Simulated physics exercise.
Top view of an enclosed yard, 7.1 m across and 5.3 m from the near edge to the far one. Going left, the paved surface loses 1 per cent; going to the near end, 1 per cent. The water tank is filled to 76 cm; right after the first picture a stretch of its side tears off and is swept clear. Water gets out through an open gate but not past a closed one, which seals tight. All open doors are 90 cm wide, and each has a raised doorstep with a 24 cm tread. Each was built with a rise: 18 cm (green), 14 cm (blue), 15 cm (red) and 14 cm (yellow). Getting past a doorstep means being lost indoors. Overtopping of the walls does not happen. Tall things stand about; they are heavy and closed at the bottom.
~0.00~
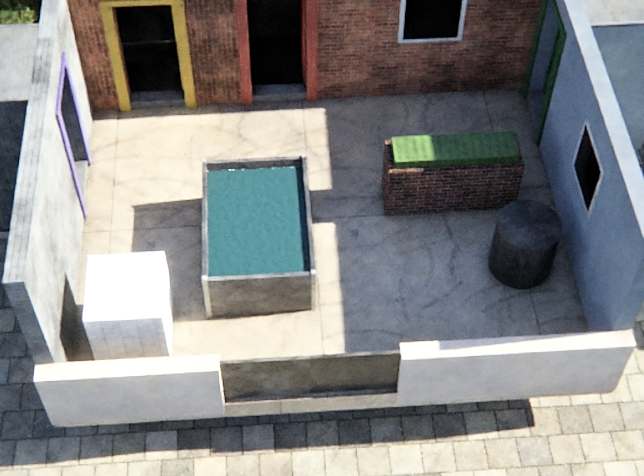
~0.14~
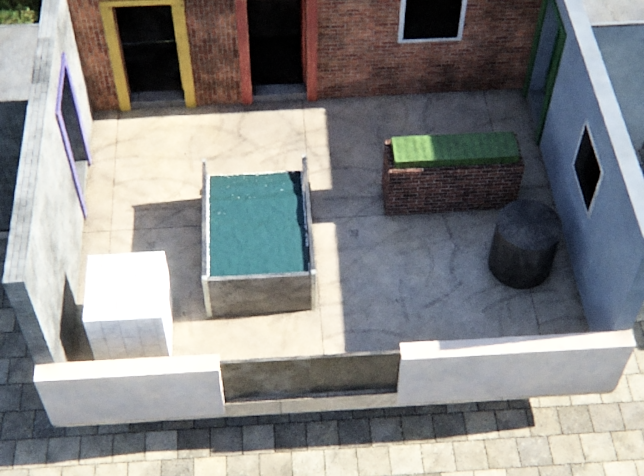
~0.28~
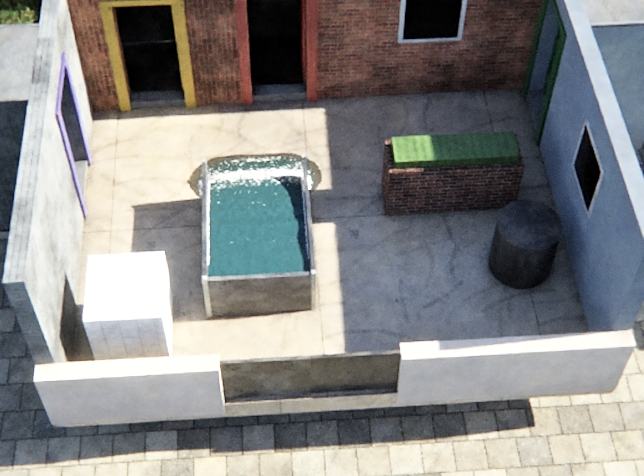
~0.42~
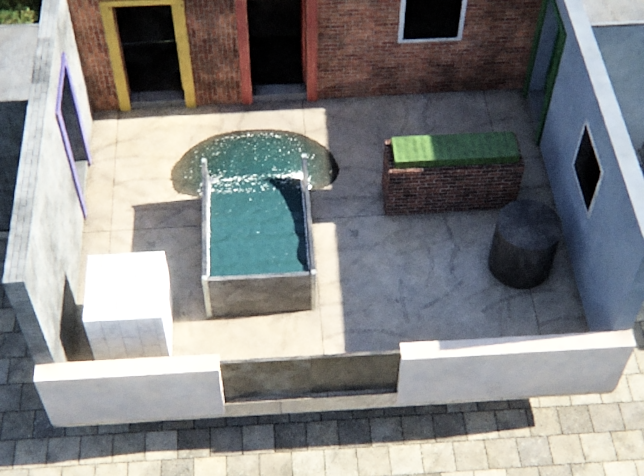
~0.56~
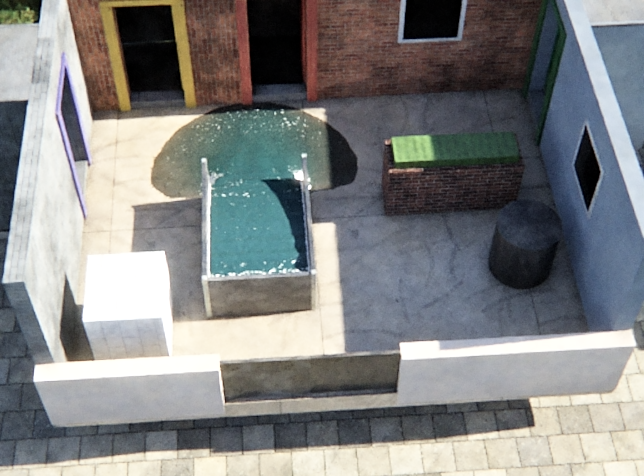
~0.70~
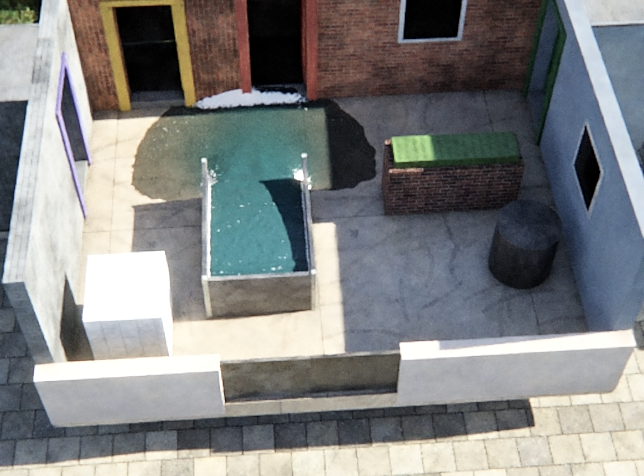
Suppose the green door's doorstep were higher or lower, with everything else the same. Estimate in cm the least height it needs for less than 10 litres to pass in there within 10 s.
I would say 14.5 cm.
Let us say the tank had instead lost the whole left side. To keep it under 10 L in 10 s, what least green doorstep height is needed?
Then the minimum is about 6.5 cm.
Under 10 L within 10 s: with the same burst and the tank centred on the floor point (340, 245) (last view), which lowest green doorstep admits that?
Then it needs to be around 24 cm high.
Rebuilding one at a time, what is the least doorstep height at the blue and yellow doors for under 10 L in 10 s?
About 10.0 cm at blue and 21 cm at yellow.
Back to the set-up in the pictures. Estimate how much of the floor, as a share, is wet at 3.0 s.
Some 50 per cent of it.
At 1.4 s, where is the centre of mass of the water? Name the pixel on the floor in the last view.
Centre estimate: (254, 197) px, approximately.
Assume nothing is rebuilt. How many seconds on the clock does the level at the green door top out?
It peaks at about 3.0 s.
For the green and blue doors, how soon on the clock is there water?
Green 2.4 s, blue 1.4 s.
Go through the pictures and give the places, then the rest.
The water tank at (257, 219) is whole and still, 76 cm deep; the green door at (543, 72) is dry, in the first frame.
The front is at a hidden place, 0.3 m from the gap on the far side; 0.4 m2 of floor is wet, 76 cm left at the back, in the second frame.
The front is at (216, 162), 0.8 m from the gap on the far side; 1.2 m2 of floor is wet, 76 cm left at the back, in the third frame.
Water pours out on the far side and has run 1.3 m, to (224, 136); about 10 cm deep outside, 75 cm at the back, in the fourth frame.
The gap is on the far side, the front 1.9 m out at (230, 109); the back of the water tank holds 67 cm, in the fifth frame.
Water pours out on the far side and has run 2.1 m, to (255, 91); about 6 cm deep outside, 64 cm at the back; 2.8 m in a straight line remain to the green door at (543, 72), in the sixth frame.
After 1.4 s water covers 25 % of the floor, deepest (40 cm) near (238, 106); it has not reached the green door.
After 3.0 s water covers 50 % of the floor, deepest (30 cm) near (93, 122); 18 cm at the green door, 0 litres in over its 18 cm doorstep.
After 10.0 s water covers 95 % of the floor, deepest (12 cm) near (70, 398); 3 cm at the green door, 1 litre in over its 18 cm doorstep.
At the green door as built, the water arrived by 2.4 s and peaked near 18 cm at 3.0 s.
With a doorstep of 12 cm, 23 litres would have come in within the 10 s; with 16 cm, 5 litres. So under 10 litres takes about 14.5 cm.
